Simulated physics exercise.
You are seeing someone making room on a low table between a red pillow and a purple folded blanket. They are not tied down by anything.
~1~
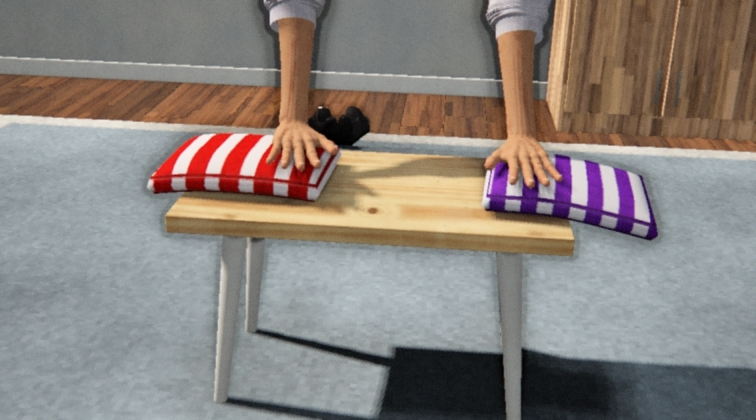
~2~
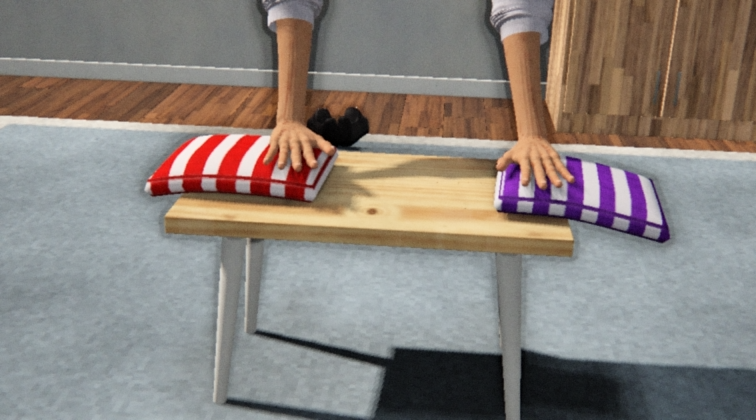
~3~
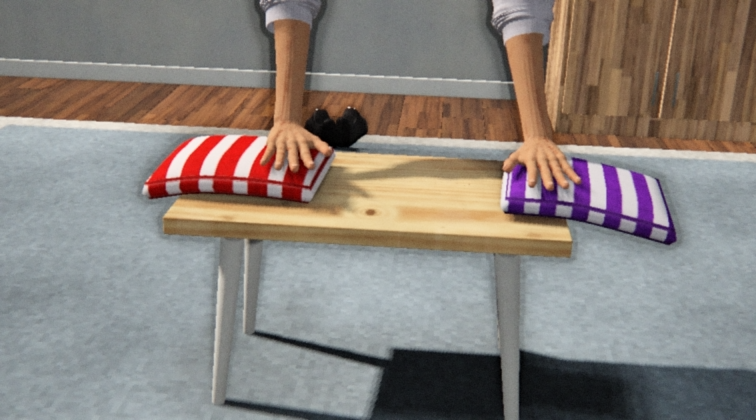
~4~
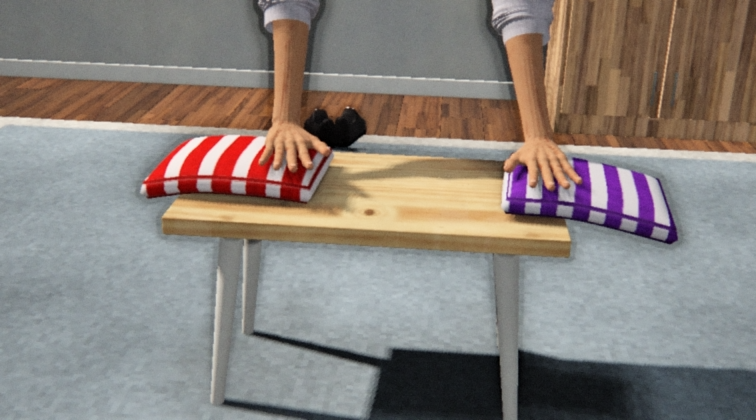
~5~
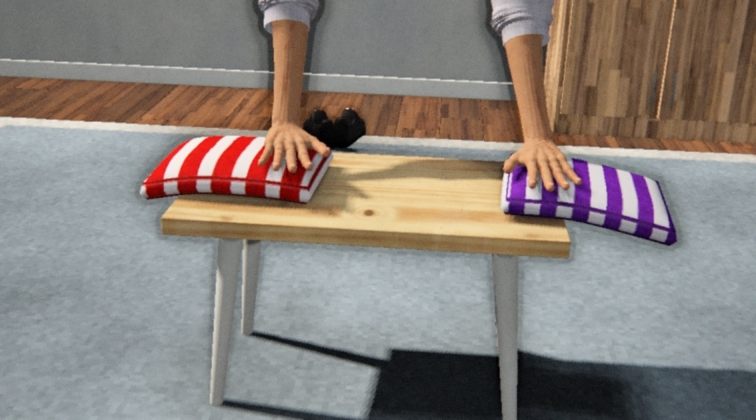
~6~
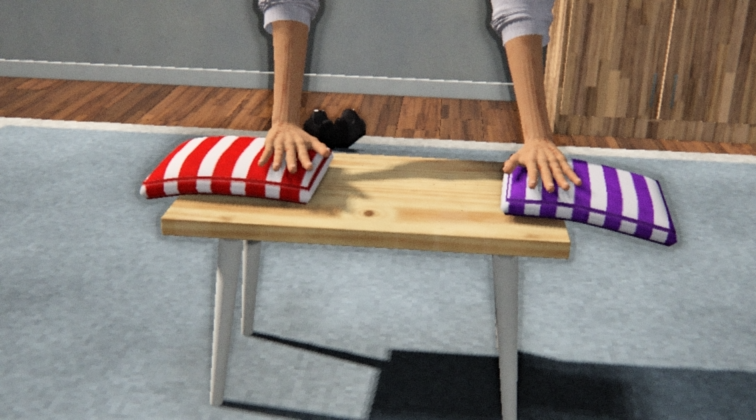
Hands sliding a red striped pillow slightly left and a purple striped folded blanket right on a low wooden table, then staying still.
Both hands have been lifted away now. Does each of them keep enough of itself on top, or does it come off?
The red pillow stays on. The purple folded blanket comes off.
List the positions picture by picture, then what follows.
The first picture shows pillow tip (164, 174); folded blanket tip (649, 219).
The second picture shows pillow tip (161, 177); folded blanket tip (661, 223).
The third picture shows pillow tip (159, 179); folded blanket tip (667, 224).
The fourth picture shows pillow tip (157, 179); folded blanket tip (668, 223).
The fifth picture shows pillow tip (156, 180); folded blanket tip (667, 225).
The sixth picture shows pillow tip (156, 179), a small part past the edge; folded blanket tip (668, 225), well over half past the edge.
Then, 0.28 s after the last picture, pillow lying still; folded blanket falling near (590, 229).
Then, 0.52 s after the last picture, pillow lying still; folded blanket falling near (609, 312).
Then, 0.78 s after the last picture, pillow lying still; folded blanket on the floor near (656, 369).
At rest, pillow lying still; folded blanket on the floor near (669, 367). The red pillow holds its place and the purple folded blanket slumps off the end.
